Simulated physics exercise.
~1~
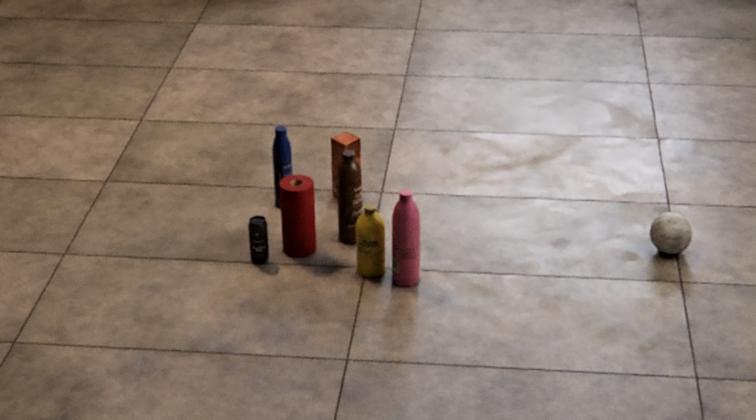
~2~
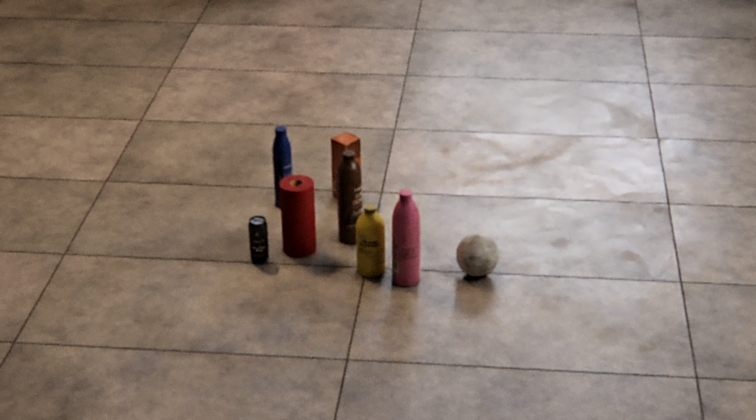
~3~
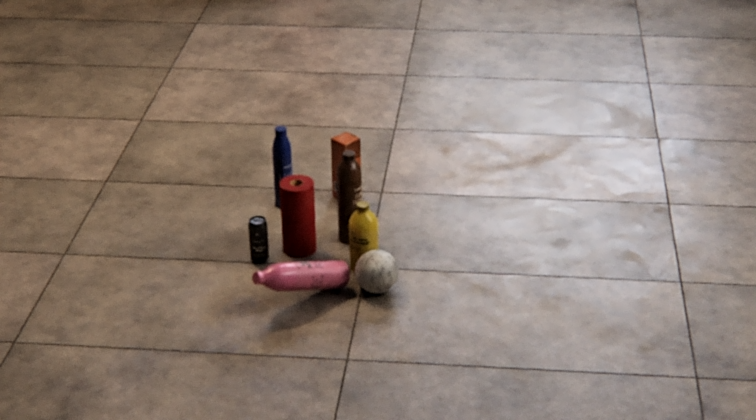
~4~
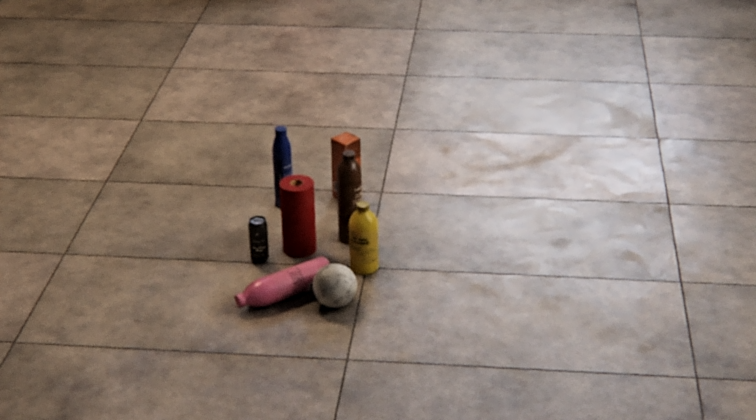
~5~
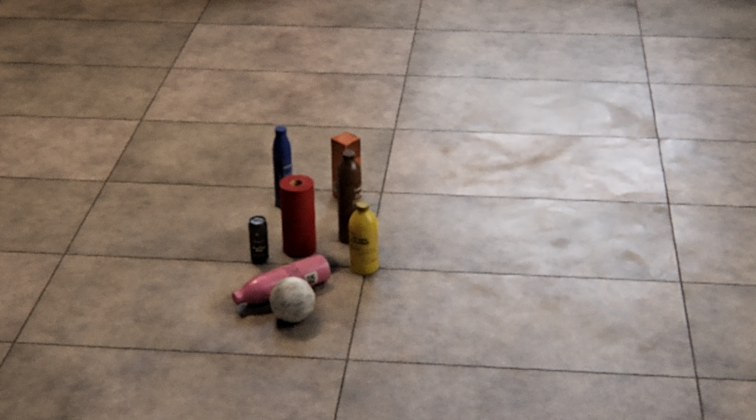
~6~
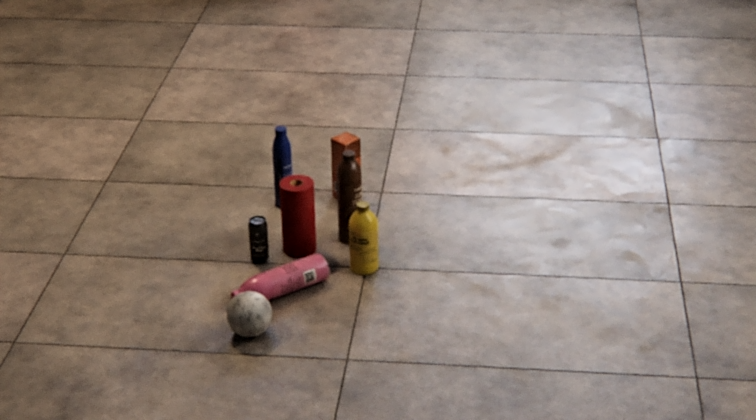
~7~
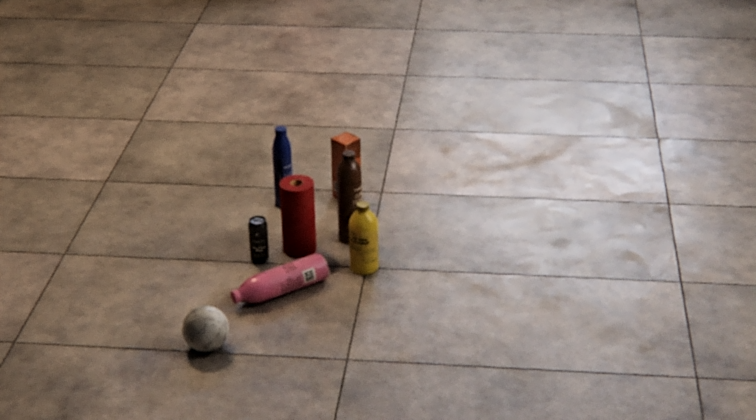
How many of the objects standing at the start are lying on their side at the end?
Only one of them, the pink bottle, is lying on its side at the end.
